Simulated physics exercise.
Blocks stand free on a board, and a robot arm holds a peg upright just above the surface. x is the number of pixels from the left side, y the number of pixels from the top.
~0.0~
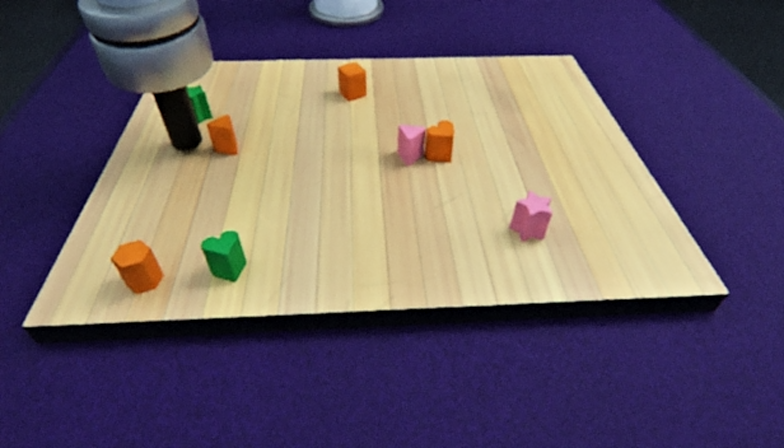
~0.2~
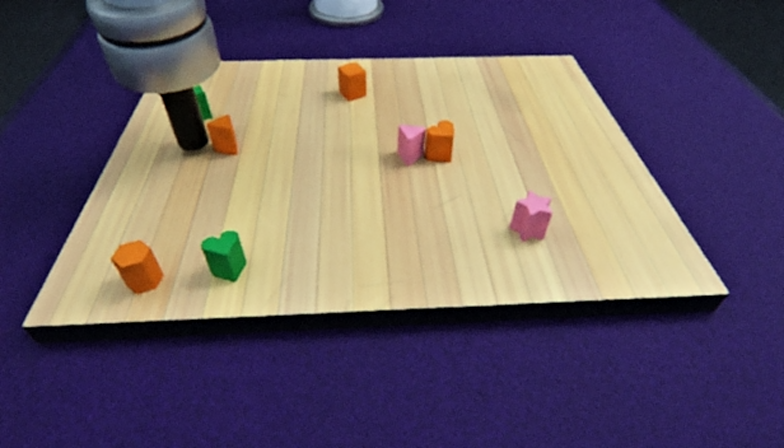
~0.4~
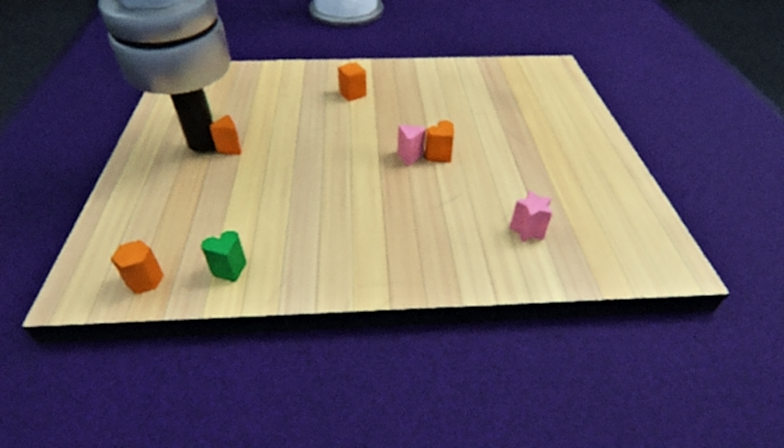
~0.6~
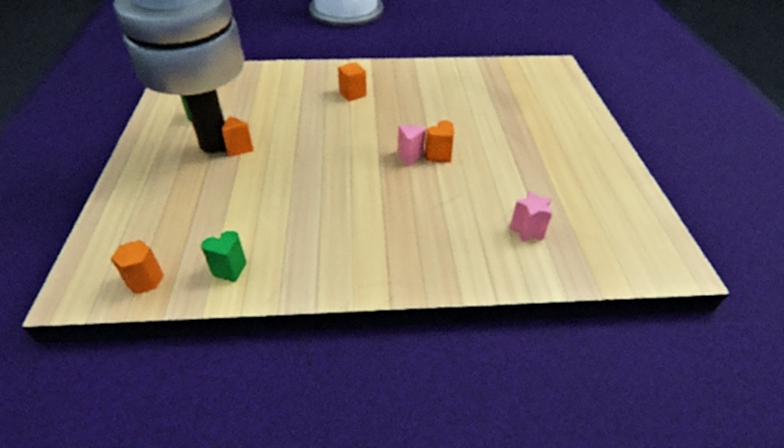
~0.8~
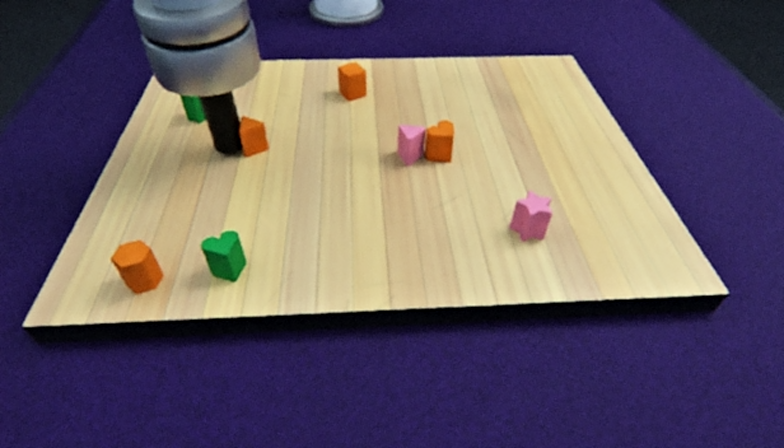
A robot arm holds a dark peg upright over a pale wooden board on a purple cloth, seen from above and in front by a still camera. Small orange, green and pink blocks stand about the board, including a green heart near the front left and a pink star at right. The peg slides right, meets an orange triangular block and pushes it a short way right.
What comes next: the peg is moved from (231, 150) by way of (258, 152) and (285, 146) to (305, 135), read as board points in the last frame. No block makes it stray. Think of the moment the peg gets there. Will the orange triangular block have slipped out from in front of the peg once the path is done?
Yes
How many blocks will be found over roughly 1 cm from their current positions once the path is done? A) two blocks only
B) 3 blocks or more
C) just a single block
C
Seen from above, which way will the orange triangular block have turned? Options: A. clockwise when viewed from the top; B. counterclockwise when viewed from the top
A (clockwise when viewed from the top)
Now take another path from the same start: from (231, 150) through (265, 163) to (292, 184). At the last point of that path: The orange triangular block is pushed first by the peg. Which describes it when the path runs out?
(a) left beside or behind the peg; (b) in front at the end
My pick is a.
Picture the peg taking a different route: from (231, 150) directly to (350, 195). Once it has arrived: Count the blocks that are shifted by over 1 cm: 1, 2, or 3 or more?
It should be one.
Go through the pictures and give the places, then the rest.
Lower end of the peg (187, 142), tops of blocks, orange triangular block (222, 122), in the first frame.
Peg (194, 142), blocks as before, in the second frame.
Peg (203, 143), orange triangular block (224, 122), in the third frame.
Peg (215, 143), orange triangular block (233, 122), in the fourth frame.
Peg (230, 144), orange triangular block (249, 122), in the fifth frame.
The first path, step by step. One third of the way, peg (258, 146); orange triangular block (278, 124).
Two thirds of the way, peg (284, 141); orange triangular block (304, 121), turned 15° clockwise.
At the end, peg (305, 129); orange triangular block (313, 121), turned 40° clockwise.
